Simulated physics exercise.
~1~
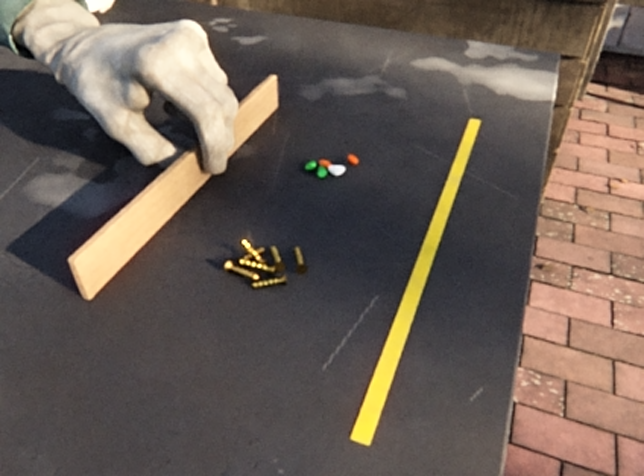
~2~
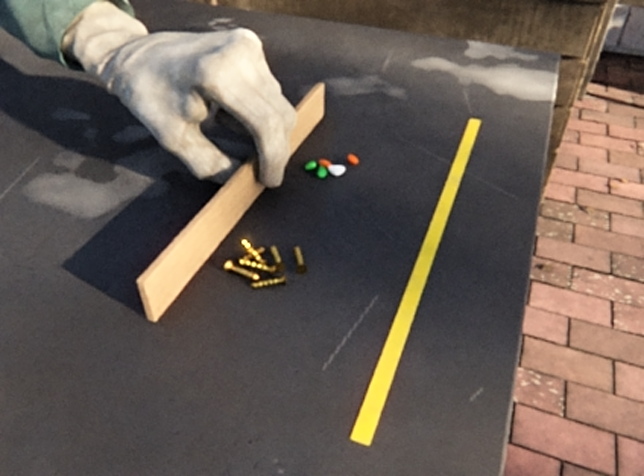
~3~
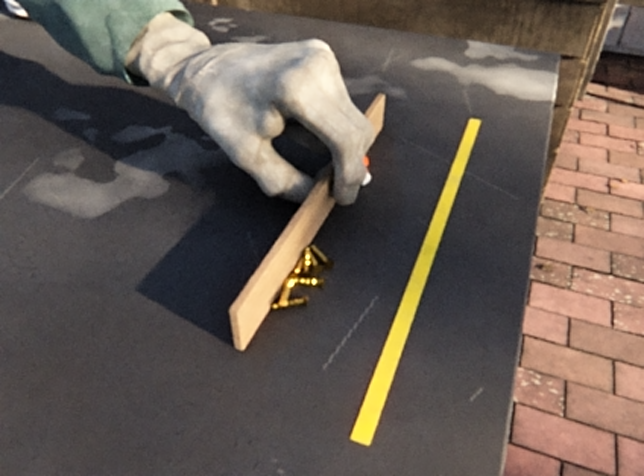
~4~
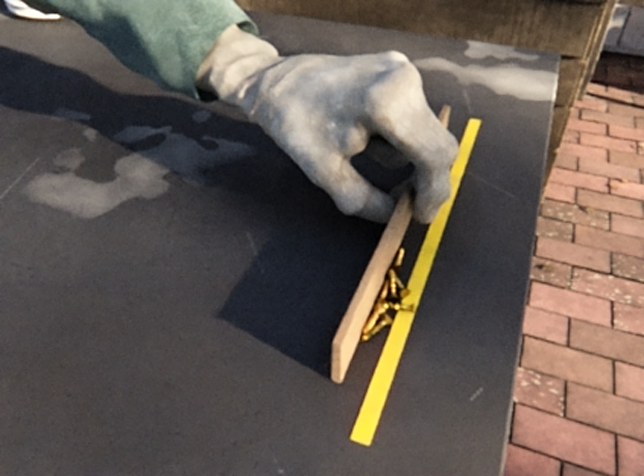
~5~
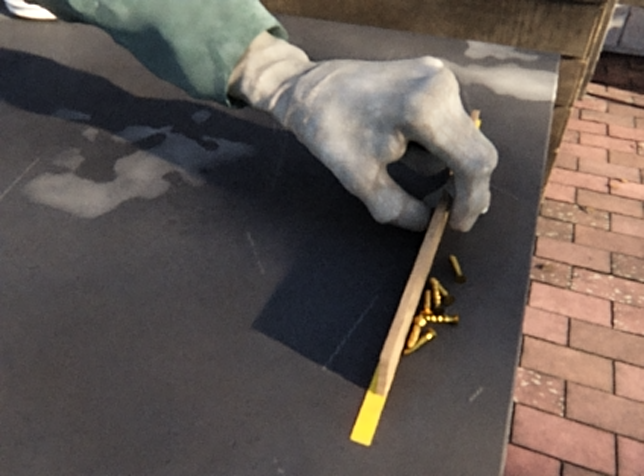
Wooden strip held by a gloved hand pushing brass screws and colourful candies right across a dark table, stopping at yellow tape.
